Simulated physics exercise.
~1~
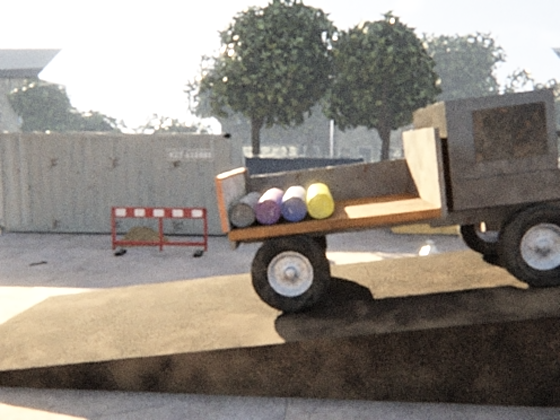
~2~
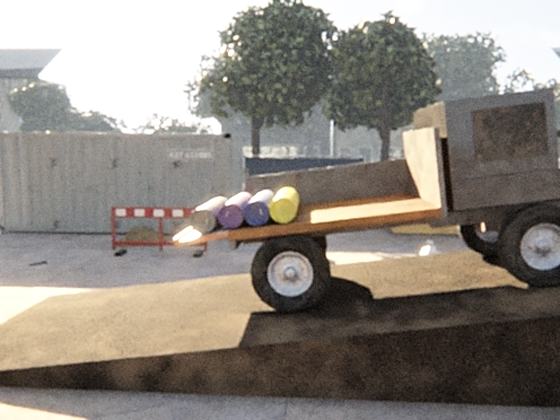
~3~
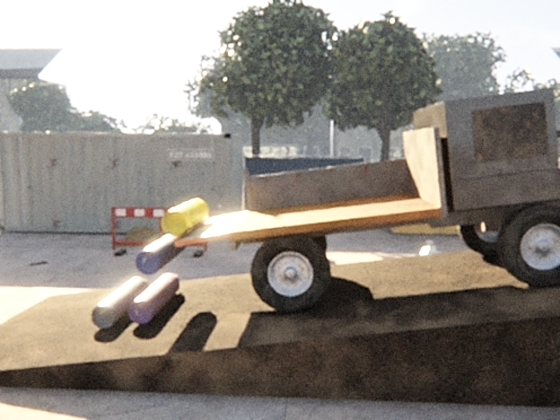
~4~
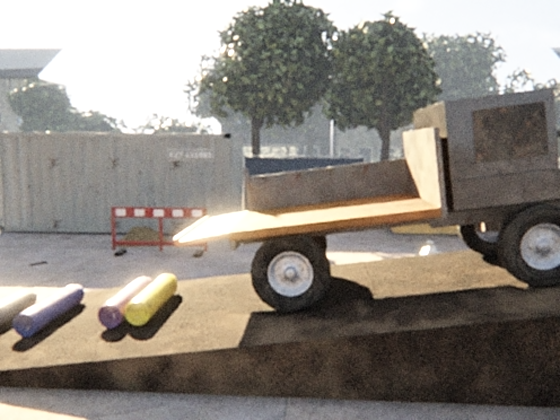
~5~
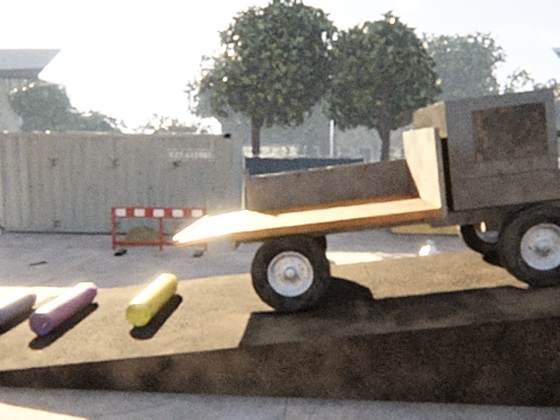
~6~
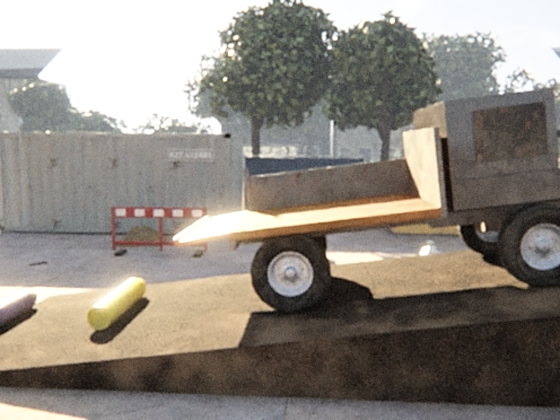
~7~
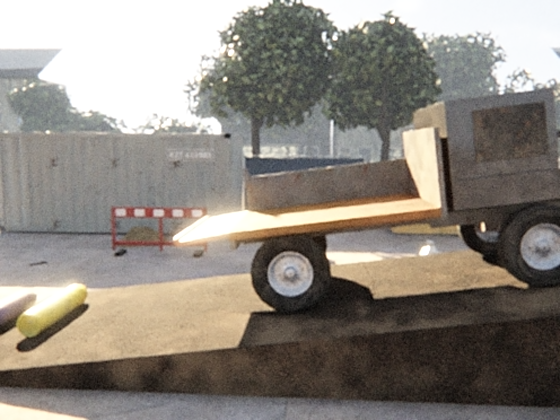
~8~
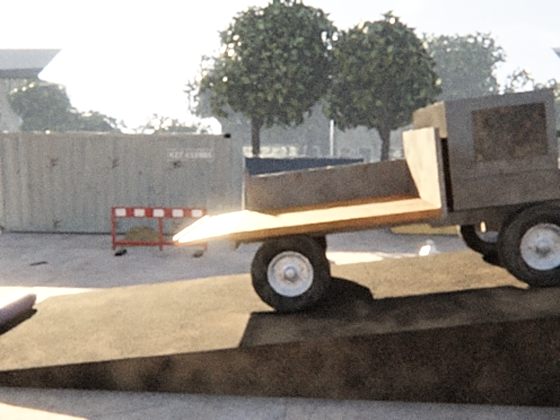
The footage shows a pick-up parked tail-down on a slope as its tailgate drops open and four coloured cylinders roll left off the bed, tumbling onto the ramp. They roll on downhill, the yellow one trailing, until the bed is empty and the yellow one is out of view.
